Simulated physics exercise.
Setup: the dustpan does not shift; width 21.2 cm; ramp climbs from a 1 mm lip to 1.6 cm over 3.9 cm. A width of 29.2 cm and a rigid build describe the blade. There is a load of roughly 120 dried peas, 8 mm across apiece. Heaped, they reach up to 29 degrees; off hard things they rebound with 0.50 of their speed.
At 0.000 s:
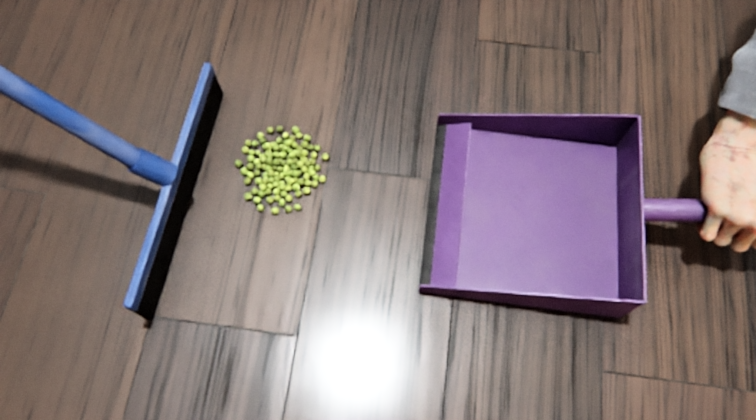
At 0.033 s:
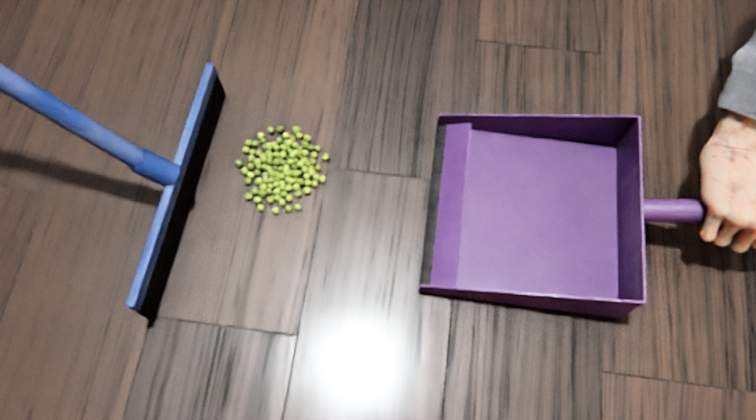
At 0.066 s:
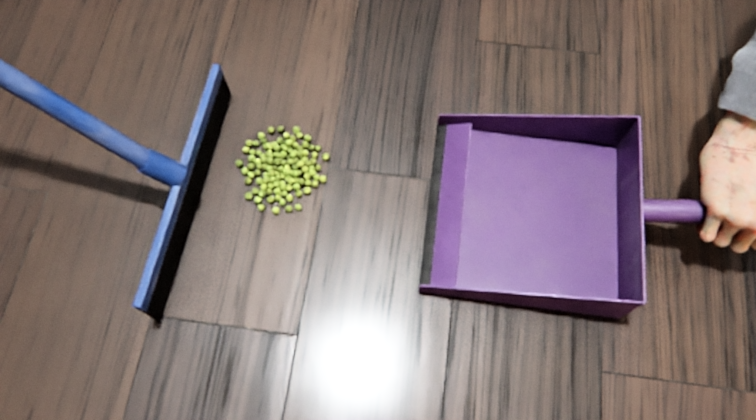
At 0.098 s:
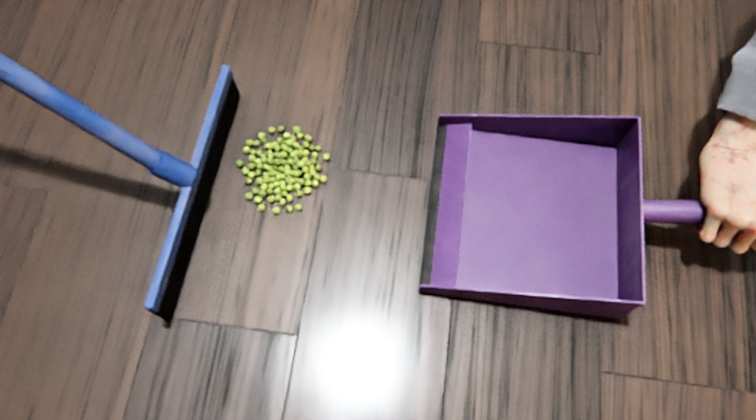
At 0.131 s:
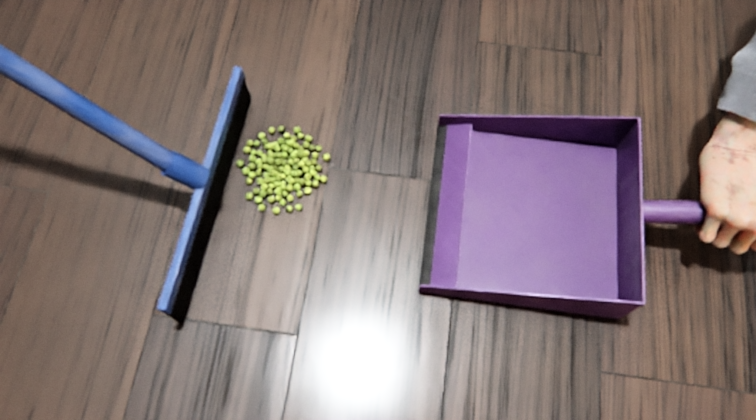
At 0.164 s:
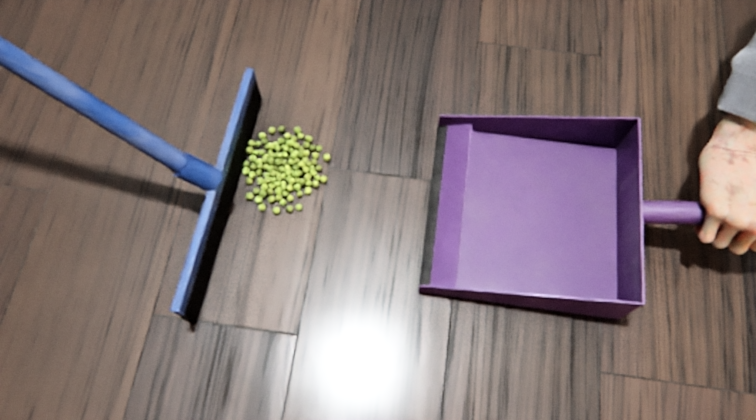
On a dark wood floor, a blue broom-like blade slides right up to green peas while a hand holds a purple dustpan still.
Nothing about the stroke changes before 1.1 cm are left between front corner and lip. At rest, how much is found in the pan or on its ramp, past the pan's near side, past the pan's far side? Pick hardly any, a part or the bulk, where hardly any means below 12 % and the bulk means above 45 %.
Pan: A part; near side: Hardly any; far side: Hardly any.
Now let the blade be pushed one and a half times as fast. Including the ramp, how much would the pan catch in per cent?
Then around 45 per cent.
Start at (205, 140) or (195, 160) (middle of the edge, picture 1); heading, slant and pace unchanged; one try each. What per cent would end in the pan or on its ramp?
Estimates: 30 percent and 40 percent.
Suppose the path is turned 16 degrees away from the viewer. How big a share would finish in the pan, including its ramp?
The pan, ramp included, would get around 30 per cent.
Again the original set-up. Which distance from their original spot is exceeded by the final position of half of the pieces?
Near 18 cm.
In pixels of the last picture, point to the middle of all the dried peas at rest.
Resting centre estimate: Around (433, 188).
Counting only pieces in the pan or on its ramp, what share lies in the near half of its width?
Close to 30 %.
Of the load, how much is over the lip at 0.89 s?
Over the lip by then: Approx. 40 %.
After 0.42 s, middle of the blade 13 cm from the lip; 0 % over the lip, far side 0 %, near side 0 %.
After 0.60 s, middle of the blade 5 cm from the lip; 0 % over the lip, far side 5 %, near side 0 %.
Then, at 0.89 s, middle of the blade 2 cm from the lip; 40 % over the lip, far side 5 %, near side 0 %.
By 1.3 s all is still; pan 40 %, near side 0 %, far side 5 %, in front of the lip or behind the blade 55 %.
